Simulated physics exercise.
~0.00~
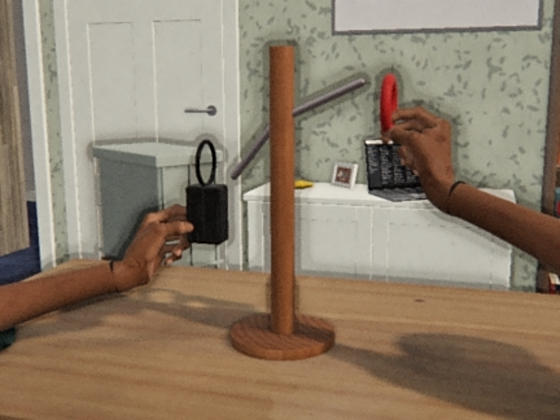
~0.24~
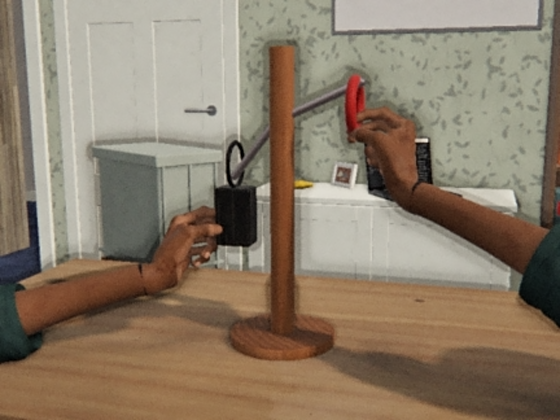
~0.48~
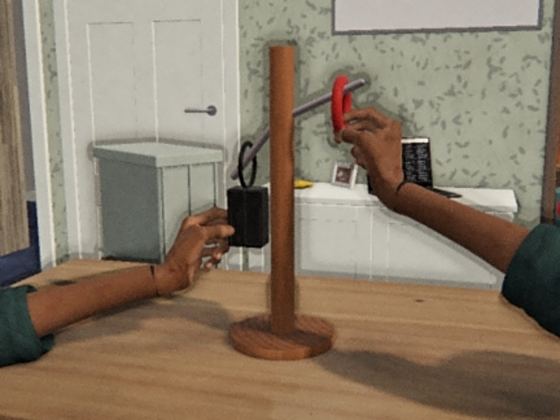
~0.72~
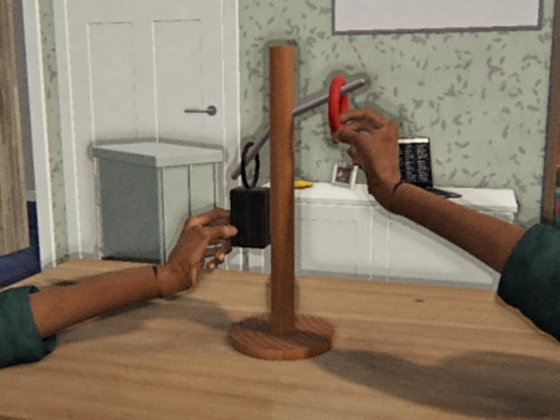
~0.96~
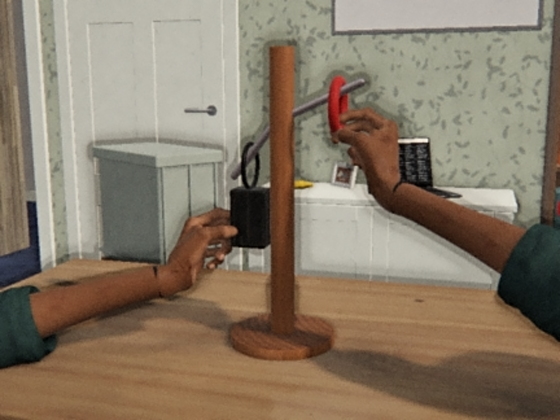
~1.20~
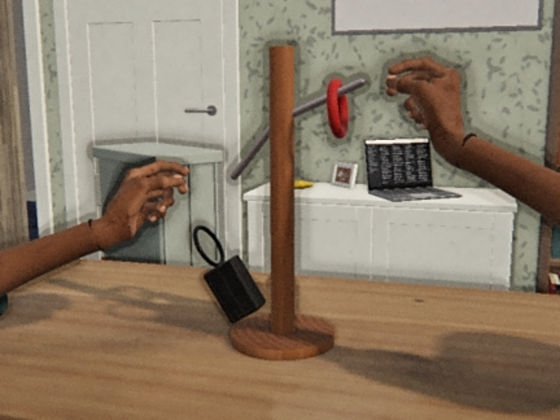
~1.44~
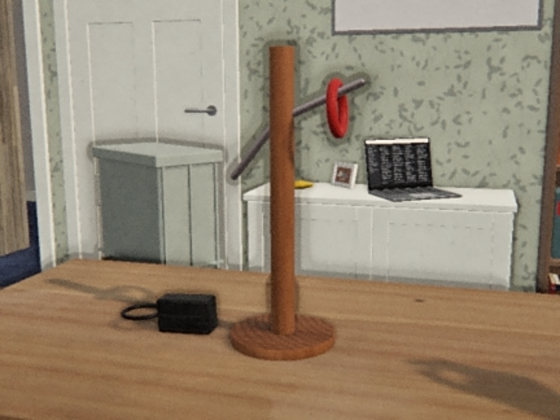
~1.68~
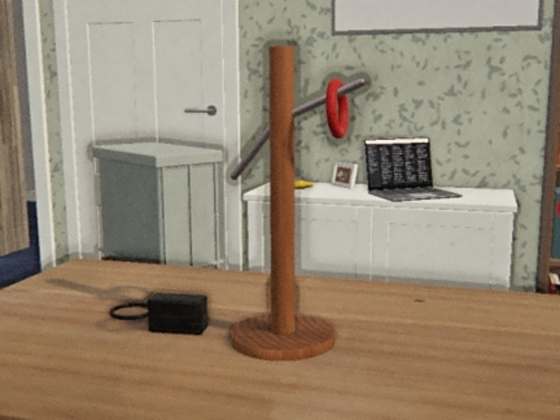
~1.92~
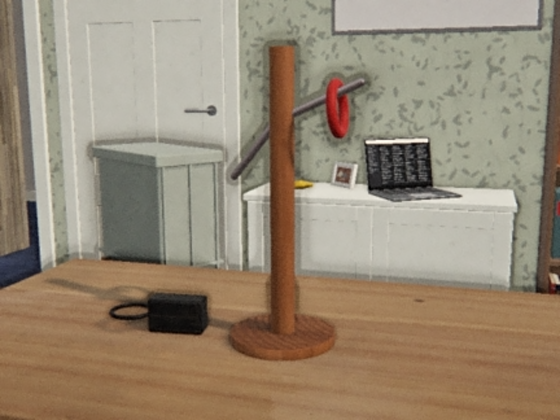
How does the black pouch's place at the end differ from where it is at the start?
At the start the black pouch is held up in the air by a hand to the left of the stand's post. At the end it lies on its side on the table, lower down and a little farther left.
